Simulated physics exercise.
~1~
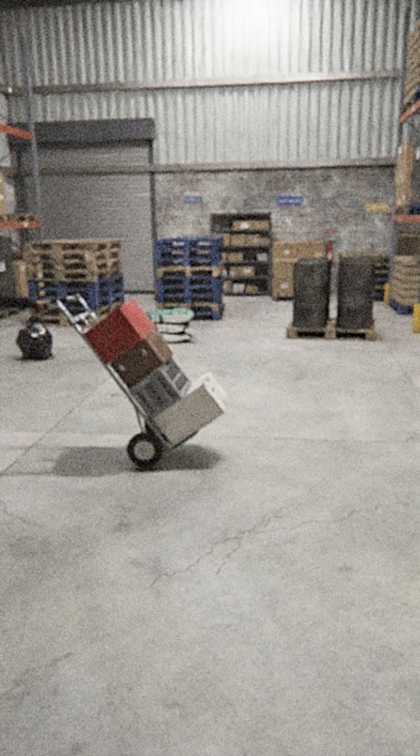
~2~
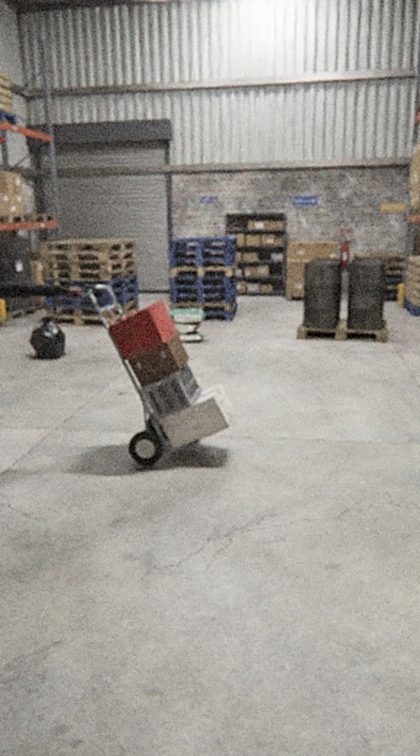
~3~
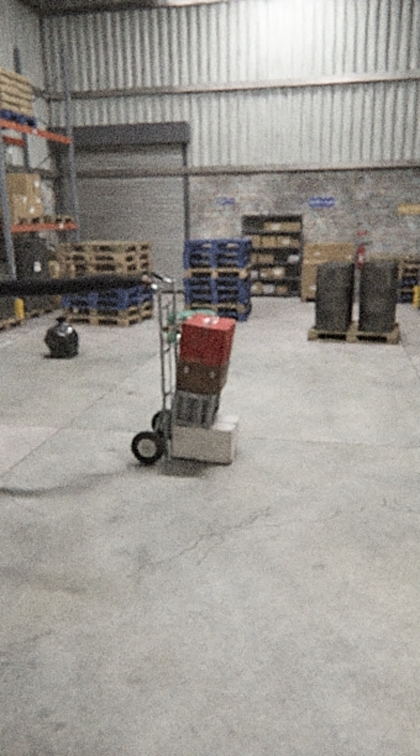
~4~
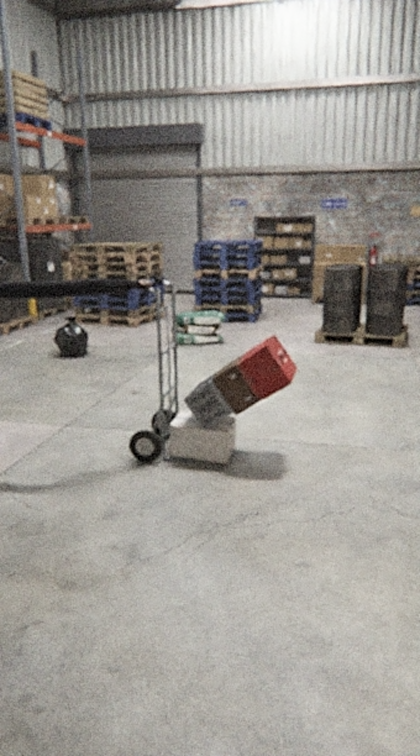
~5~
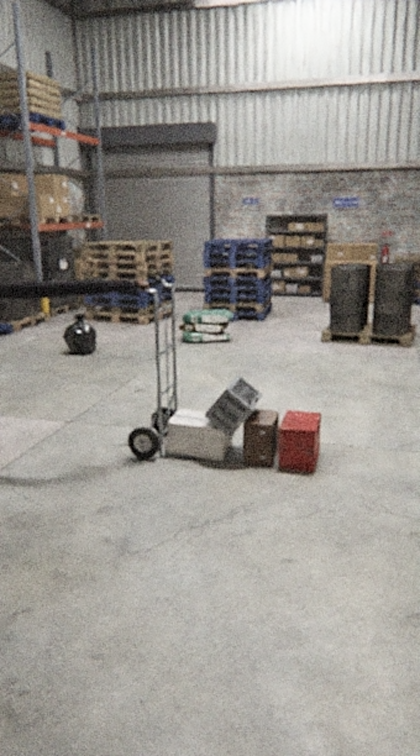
The clip opens in a warehouse with a hand truck leaning back to the left, carrying a stack of a red box, a brown box, a grey crate and a white box at the bottom. The truck swings upright and stops abruptly, with a dark, arm-like shape reaching in from the left to its handle. The upper three items keep going, toppling to the right together. The red box drops from the stack, followed by the brown one. Both end on the floor, while the grey crate rests tipped over and the white box stays at the truck's base.
